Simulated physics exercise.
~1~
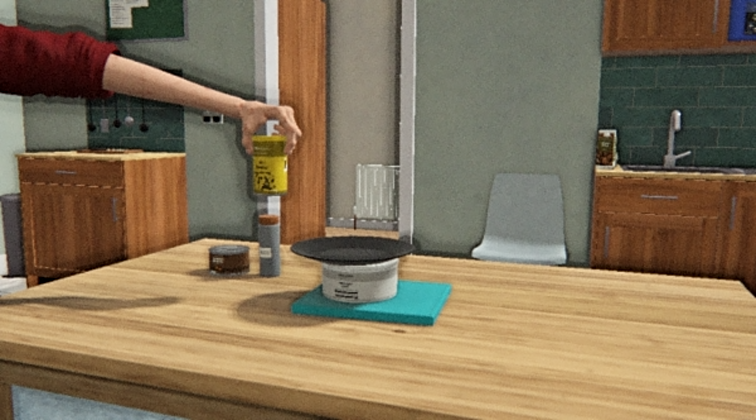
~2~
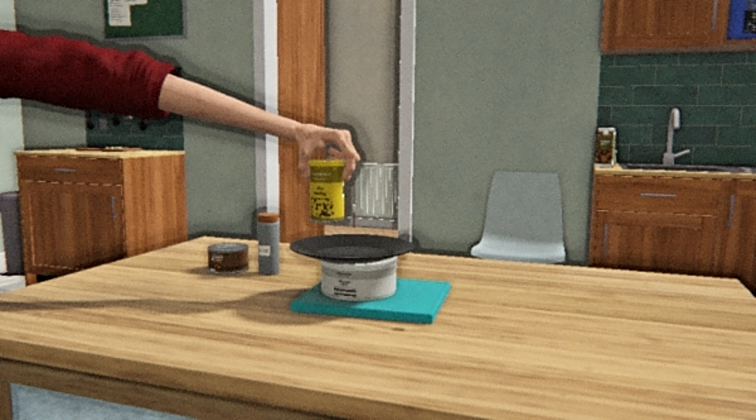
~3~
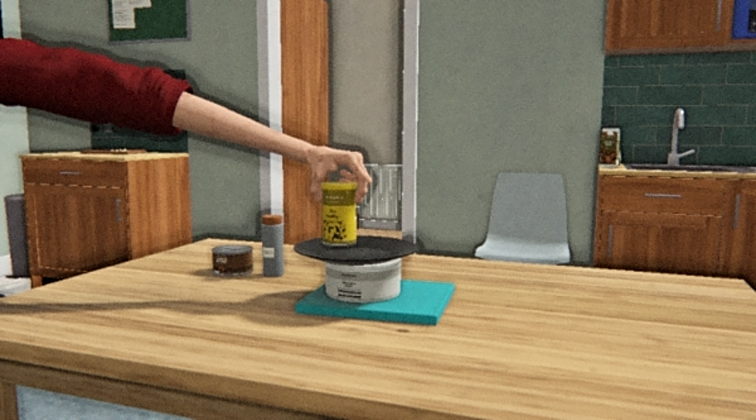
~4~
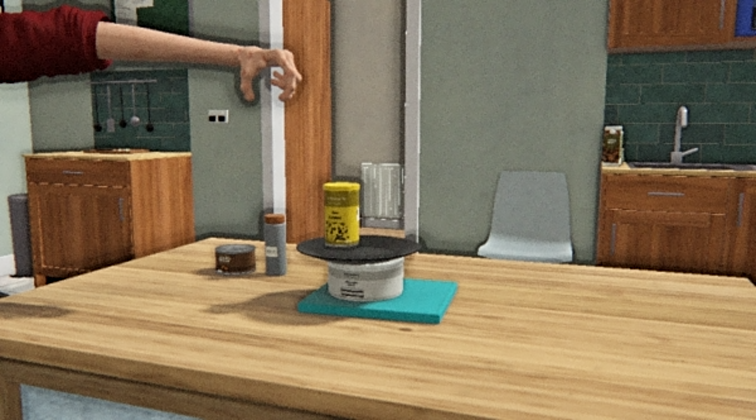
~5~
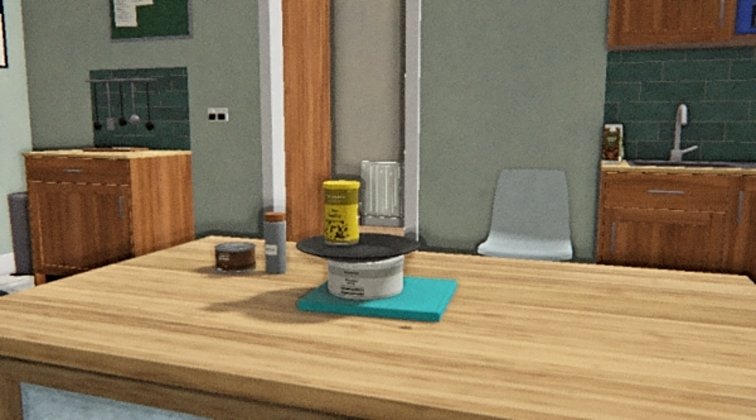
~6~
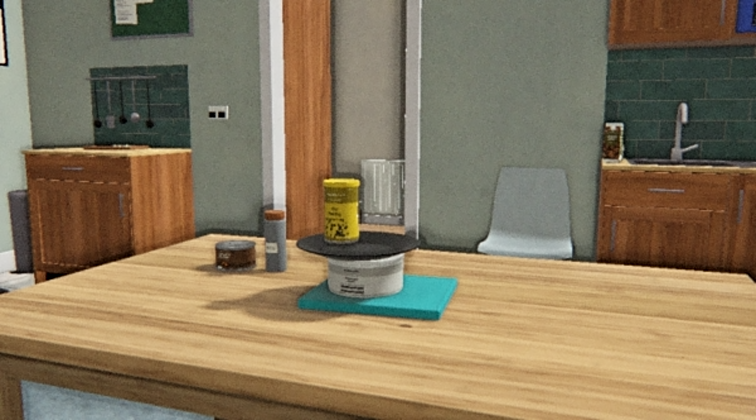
The clip opens on a wooden table in a kitchen, where a black plate rests on a white tub atop a turquoise tray, with a brown tub and a grey shaker standing to the left. A hand in a red sleeve reaches in from the left, holding a yellow tin in the air. It carries the tin right and down, then lowers it upright onto the plate. The fingers let go and the hand draws back to the left, leaving the view. The tin stays standing on the plate, and the pile holds still to the end.
